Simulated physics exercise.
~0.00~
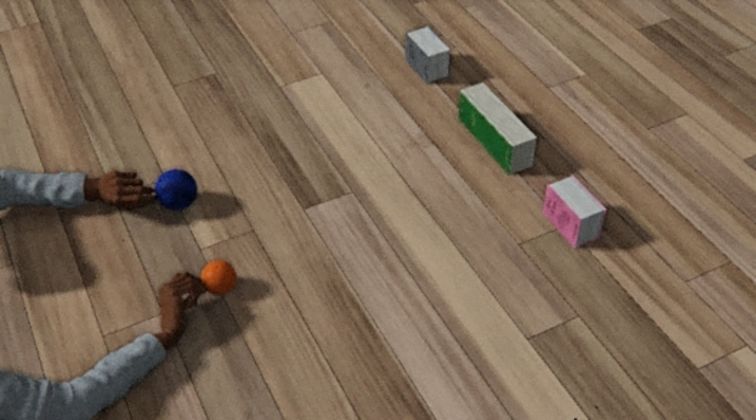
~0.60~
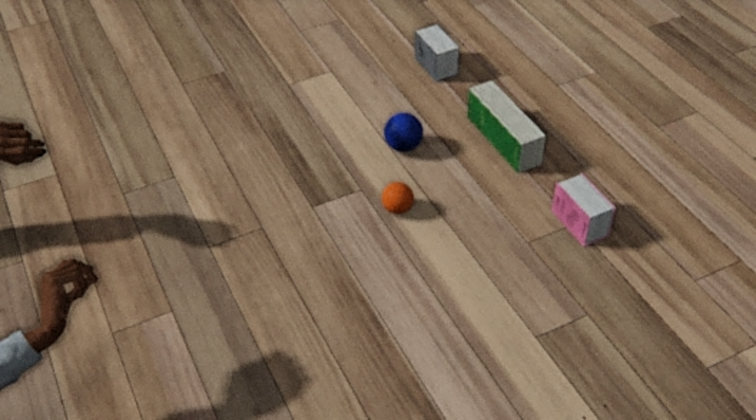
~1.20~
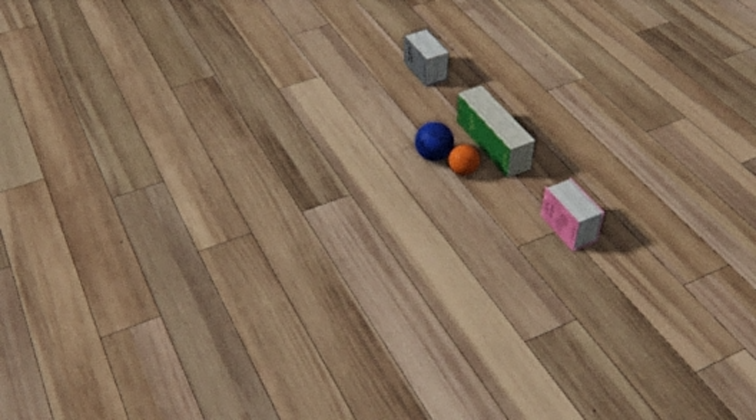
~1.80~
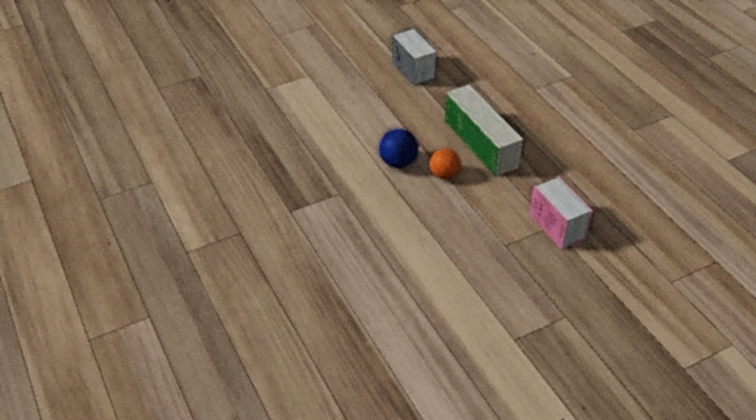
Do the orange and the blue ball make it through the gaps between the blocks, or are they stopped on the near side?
Both are stopped. The orange and the blue ball each reach the green block and come back off it, staying on the near side of the row.
